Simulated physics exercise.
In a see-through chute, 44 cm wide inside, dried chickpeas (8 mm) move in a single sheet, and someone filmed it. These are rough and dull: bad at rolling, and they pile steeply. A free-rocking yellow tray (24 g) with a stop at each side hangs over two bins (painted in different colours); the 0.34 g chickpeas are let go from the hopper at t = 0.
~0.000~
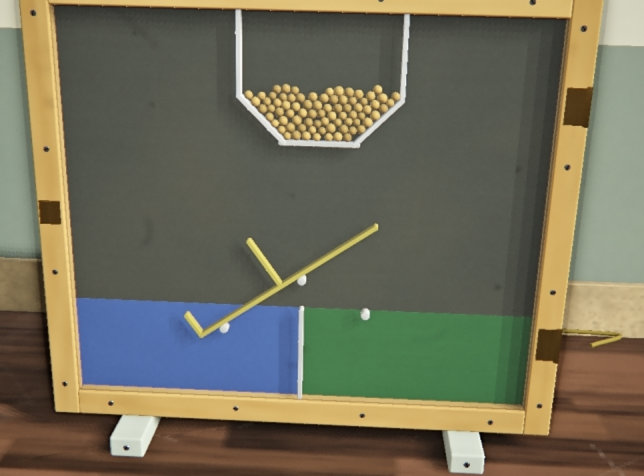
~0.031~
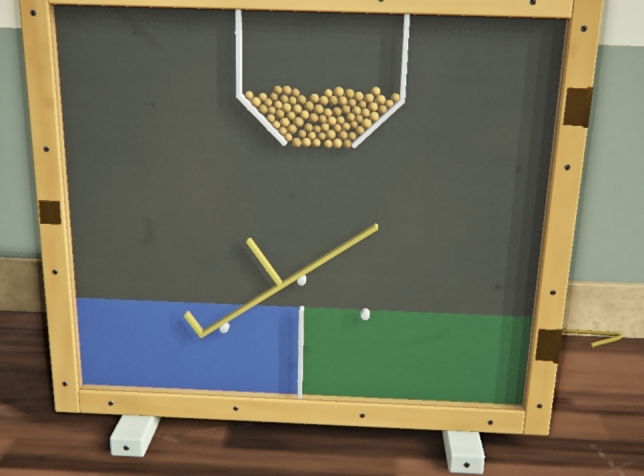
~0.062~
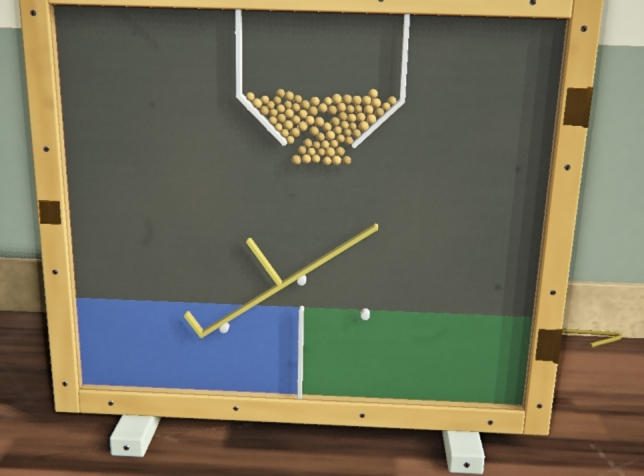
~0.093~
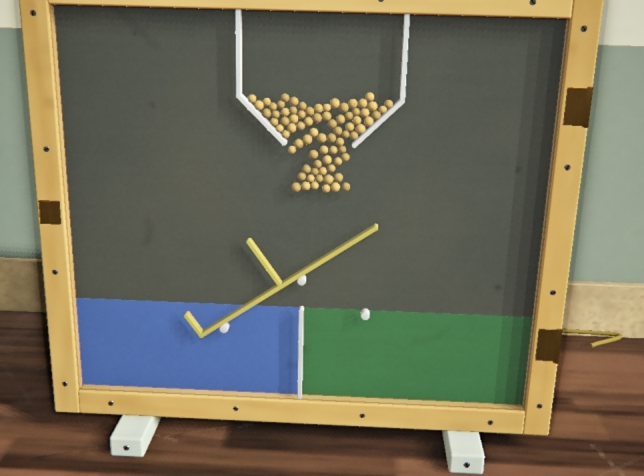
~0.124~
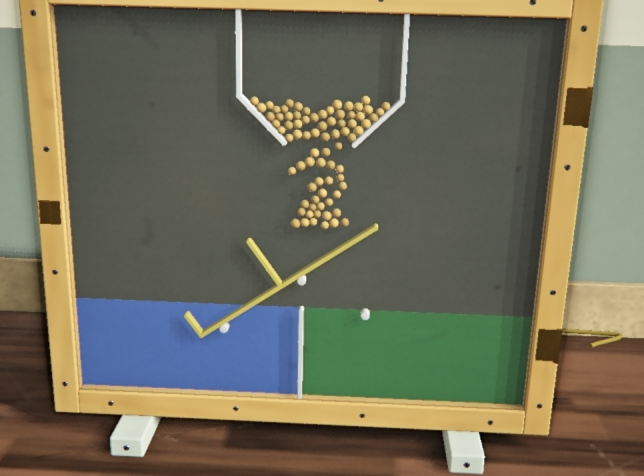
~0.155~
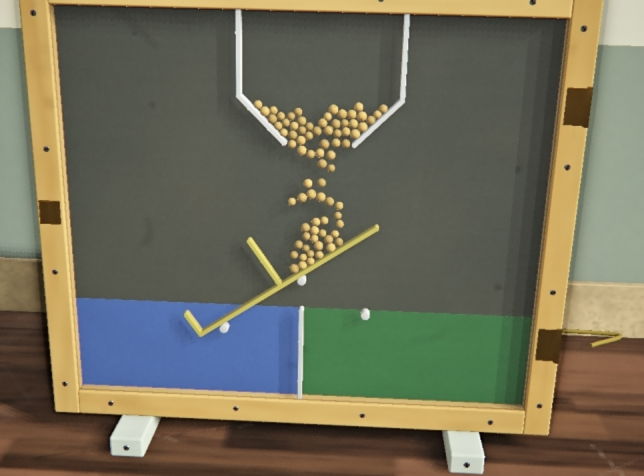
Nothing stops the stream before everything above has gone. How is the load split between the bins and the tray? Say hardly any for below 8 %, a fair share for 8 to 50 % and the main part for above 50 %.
Tally: Green bin with scarcely any, Blue bin with scarcely any, and the tray with more than half.
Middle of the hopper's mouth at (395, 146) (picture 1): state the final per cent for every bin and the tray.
Result: Green bin = 85; blue bin = 0; tray = 15.
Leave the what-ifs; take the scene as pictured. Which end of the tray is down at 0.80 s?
Left.
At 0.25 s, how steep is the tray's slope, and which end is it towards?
It's sloping around 35° down towards the left end.
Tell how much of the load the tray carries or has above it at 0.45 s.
Roughly 100 percent.
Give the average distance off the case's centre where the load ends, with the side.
Roughly 1 centimetres to the left of the centre.
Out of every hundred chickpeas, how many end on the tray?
That share is close to 95 percent.
After 0.25 s 95 % have left the hopper; tray left end down 35°; on or over it 90 %, past it to the left 0 %, to the right 0 %.
After 0.45 s 100 % have left the hopper; tray left end down 35°; on or over it 100 %, past it to the left 0 %, to the right 0 %.
After 0.80 s 100 % have left the hopper; tray left end down 35°; on or over it 95 %, past it to the left 5 %, to the right 0 %.
Settled by 1.7 s, green bin 0 %, blue bin 5 %, tray 95 %; tray left end down 35°.
